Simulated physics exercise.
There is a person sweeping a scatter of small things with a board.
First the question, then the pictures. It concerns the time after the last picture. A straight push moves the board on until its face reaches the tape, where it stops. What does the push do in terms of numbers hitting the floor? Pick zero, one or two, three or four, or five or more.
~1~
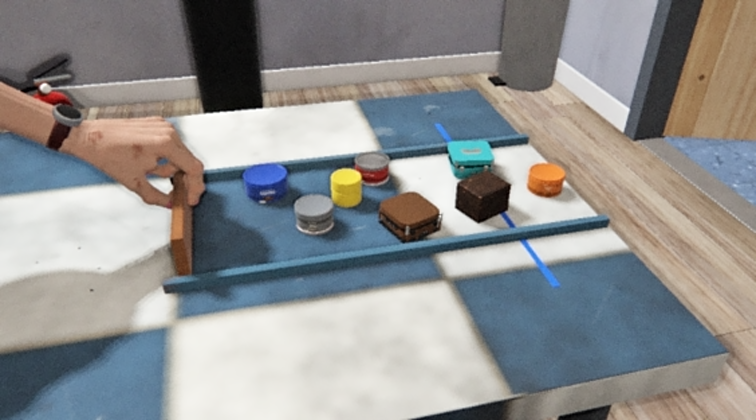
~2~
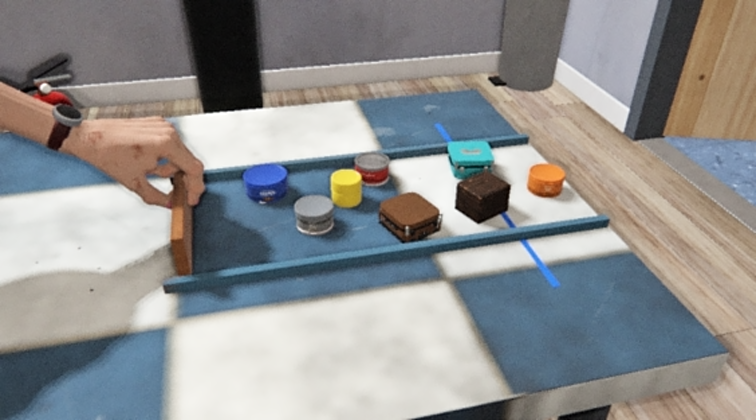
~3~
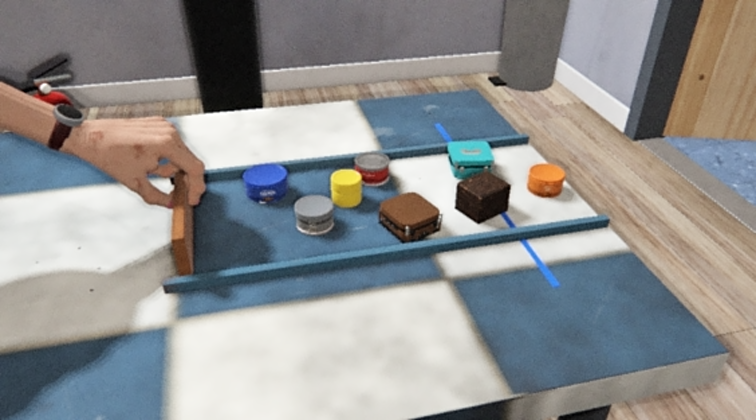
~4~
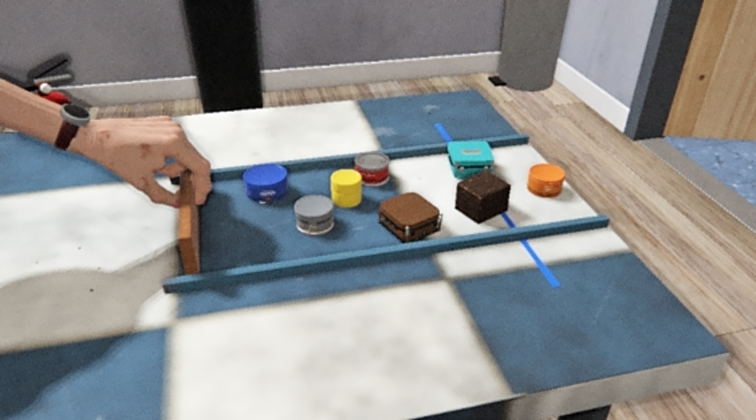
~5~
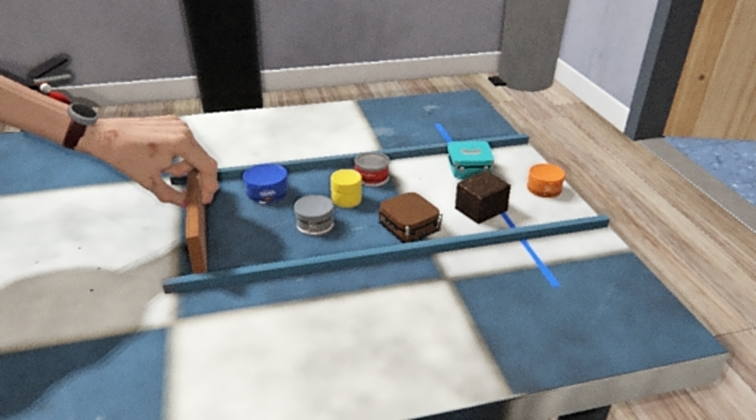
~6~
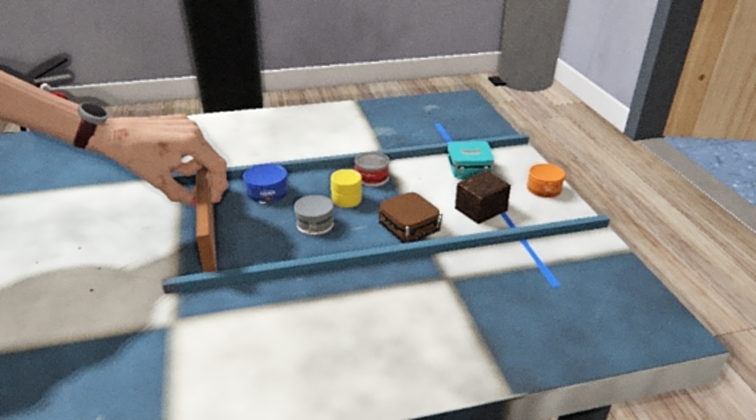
It sends one or two to the floor.
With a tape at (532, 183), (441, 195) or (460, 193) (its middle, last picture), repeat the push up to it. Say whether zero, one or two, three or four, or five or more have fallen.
Falls: Either three or four; none at all; none.
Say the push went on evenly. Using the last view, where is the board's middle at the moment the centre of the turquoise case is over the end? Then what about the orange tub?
The turquoise case puts it at (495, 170), the orange tub at (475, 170).
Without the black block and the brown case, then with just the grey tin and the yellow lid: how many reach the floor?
The number is 0 for the first case and 1 for the second.
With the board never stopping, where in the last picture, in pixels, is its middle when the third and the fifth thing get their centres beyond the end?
Around (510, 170); afterwards around (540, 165).
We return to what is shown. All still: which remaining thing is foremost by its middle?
The turquoise case winds up nearest.
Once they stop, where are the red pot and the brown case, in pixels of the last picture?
They finish at roughly (514, 146) and (535, 205) respectively.
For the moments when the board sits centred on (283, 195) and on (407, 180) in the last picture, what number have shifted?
Counts: 1, 7.
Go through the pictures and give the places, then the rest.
The first picture shows orange tub (546, 180); turquoise case (470, 160); black block (483, 197); board (183, 208); tape (485, 189).
The second picture shows turquoise case (470, 161); red pot (372, 169).
The third picture shows black block (483, 197); grey tin (315, 215).
The fourth picture shows orange tub (545, 181); blue tub (266, 183).
The fifth picture shows turquoise case (470, 161); yellow lid (347, 189).
The sixth picture shows orange tub (545, 181); turquoise case (470, 161); black block (483, 197); board (205, 205); tape (485, 189).
Soon after, none off yet; orange tub at rest near (545, 181); turquoise case at rest near (470, 161); black block at rest near (483, 197).
At rest, the number that fall off is one or two; fallen, orange tub.
